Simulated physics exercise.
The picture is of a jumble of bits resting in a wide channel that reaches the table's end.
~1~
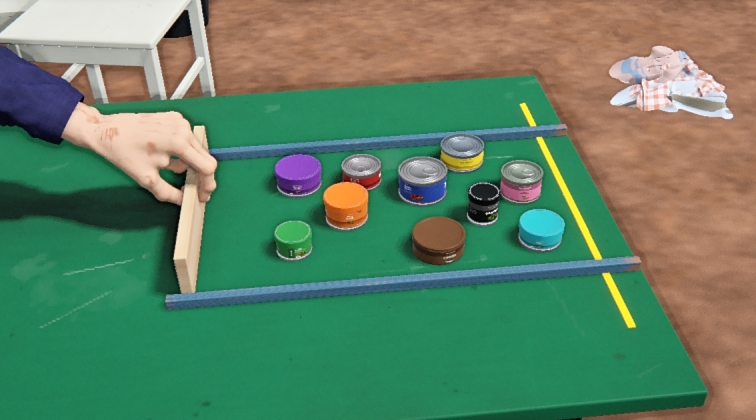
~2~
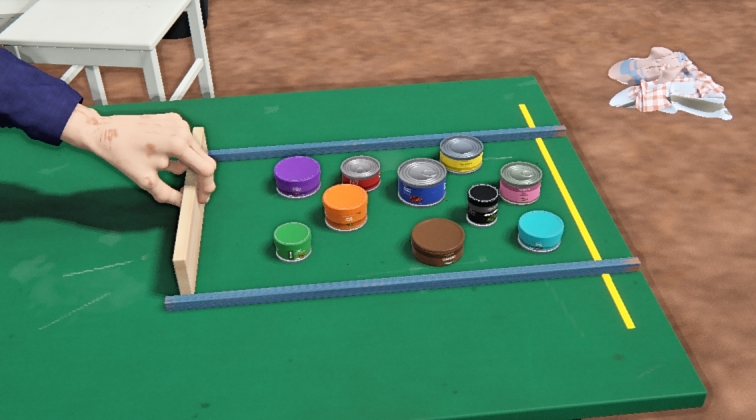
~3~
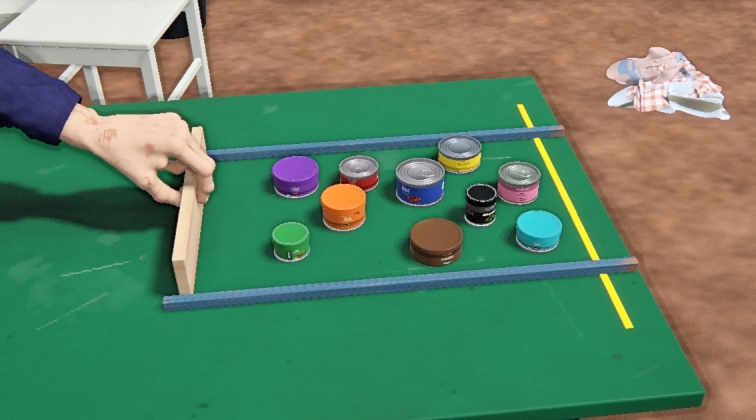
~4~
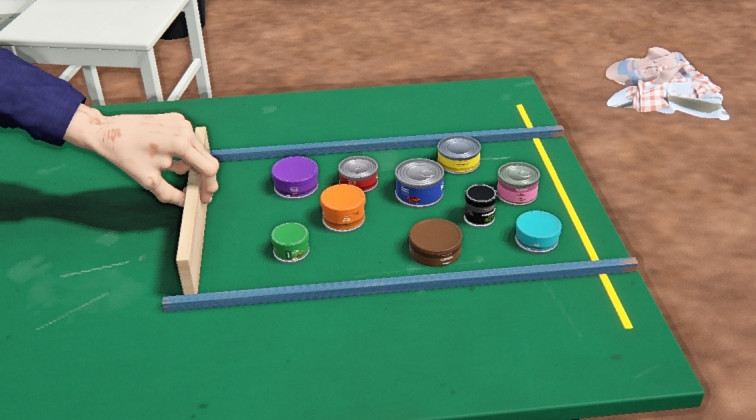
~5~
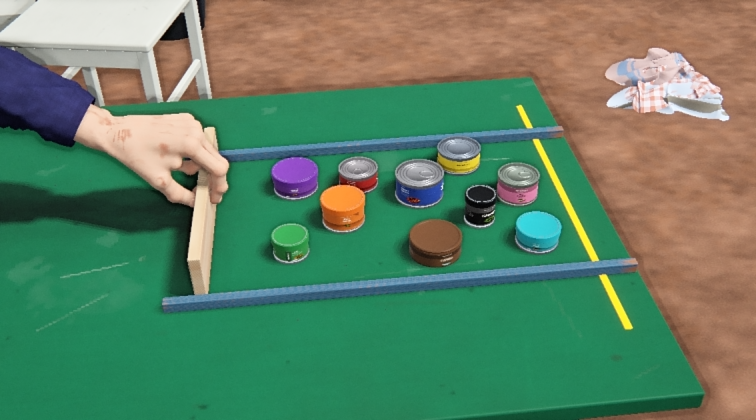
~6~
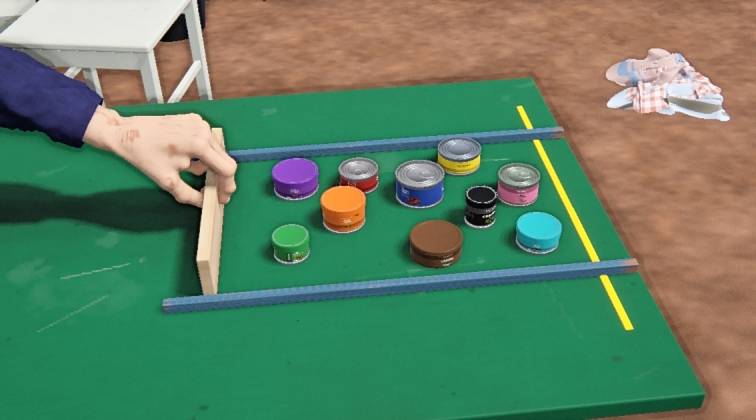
On a green tabletop seen from above at an angle, with a white stool behind and brown ground beyond, two blue rails form a channel crossed by yellow tape near the right end. Between them sit purple, red, orange, green, blue, yellow, brown, black, pink and turquoise containers. A hand at left holds a wooden board still, then slides it slightly right, while the containers stay put.
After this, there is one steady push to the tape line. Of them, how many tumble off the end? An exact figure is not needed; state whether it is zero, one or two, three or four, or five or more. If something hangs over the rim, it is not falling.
The number falling off is five or more.
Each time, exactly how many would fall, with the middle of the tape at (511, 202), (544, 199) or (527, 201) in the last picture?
First 1, then 4, then 1.
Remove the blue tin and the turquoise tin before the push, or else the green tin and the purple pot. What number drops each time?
First 3, then 4.
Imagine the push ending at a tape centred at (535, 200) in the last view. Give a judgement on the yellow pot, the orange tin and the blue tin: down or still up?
The yellow pot is no longer there; as for the orange tin, it is still there; and the blue tin is still there.
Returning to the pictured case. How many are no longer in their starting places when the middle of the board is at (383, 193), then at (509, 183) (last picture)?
Moved so far: 7, then 10.
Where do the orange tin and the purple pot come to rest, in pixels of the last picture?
Close to (588, 190); the other close to (563, 142).
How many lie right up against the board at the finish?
All in all, 5.
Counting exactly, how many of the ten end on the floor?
Total: 5.
Soon after, none off yet; turquoise tin at rest near (538, 233); pink tin at rest near (518, 185); black tin at rest near (481, 207).
Then, none off yet; turquoise tin moving near (548, 230); pink tin moving near (527, 185); black tin moved about its own width near (515, 209).
By the end, the number that fall off is five or more; fallen, red pot, yellow pot, black tin, pink tin and turquoise tin.
